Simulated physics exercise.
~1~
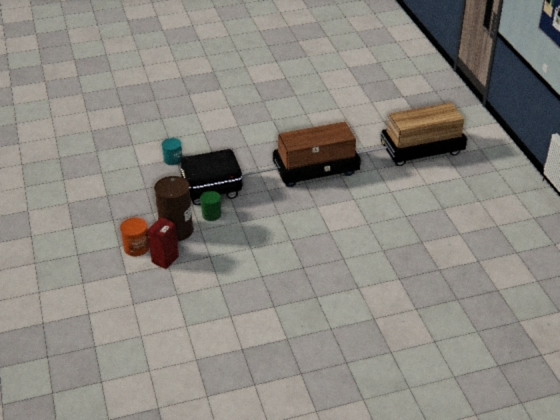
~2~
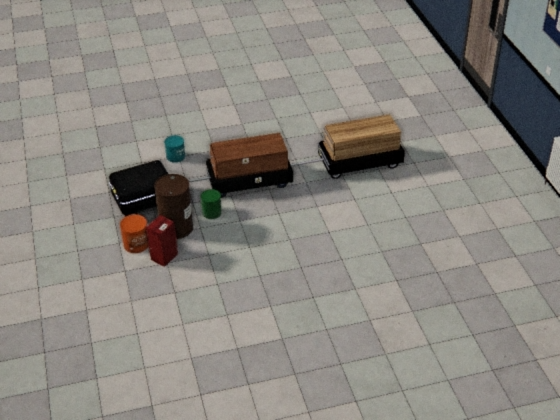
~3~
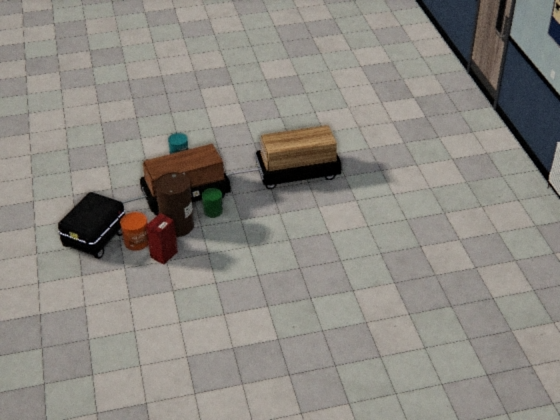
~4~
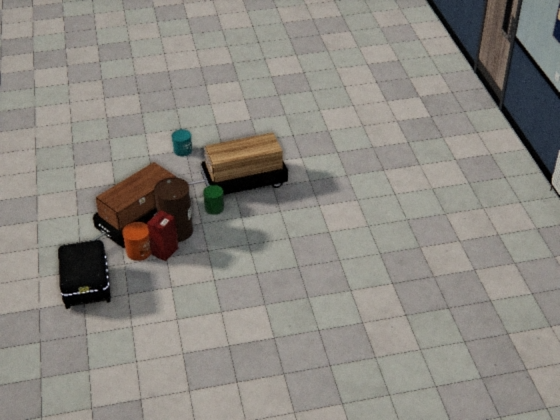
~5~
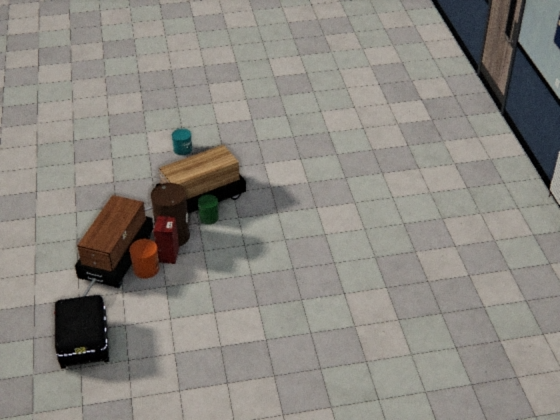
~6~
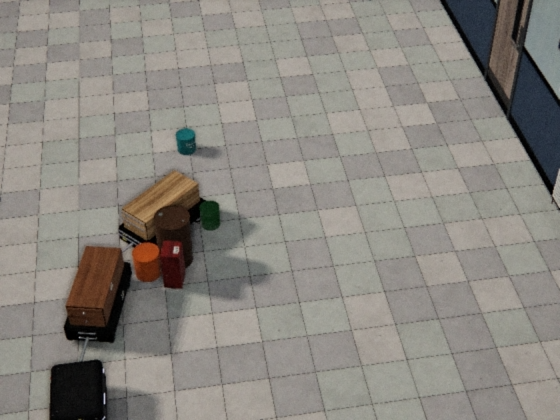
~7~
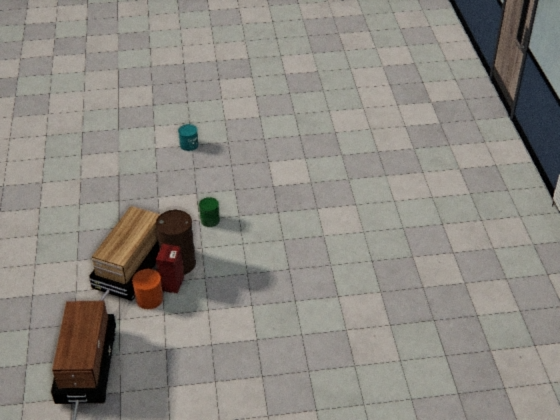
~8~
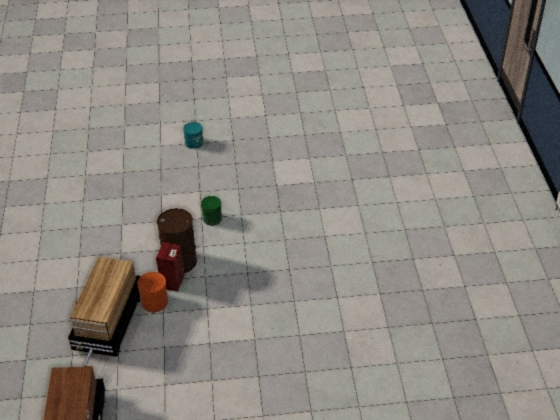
In the video, a black tug pulls two carts loaded with wooden boxes left across a tiled floor, then curves downward out of view, as the orange pail, brown drum, green pail and red box shift but stay upright and the turquoise pail stays put.
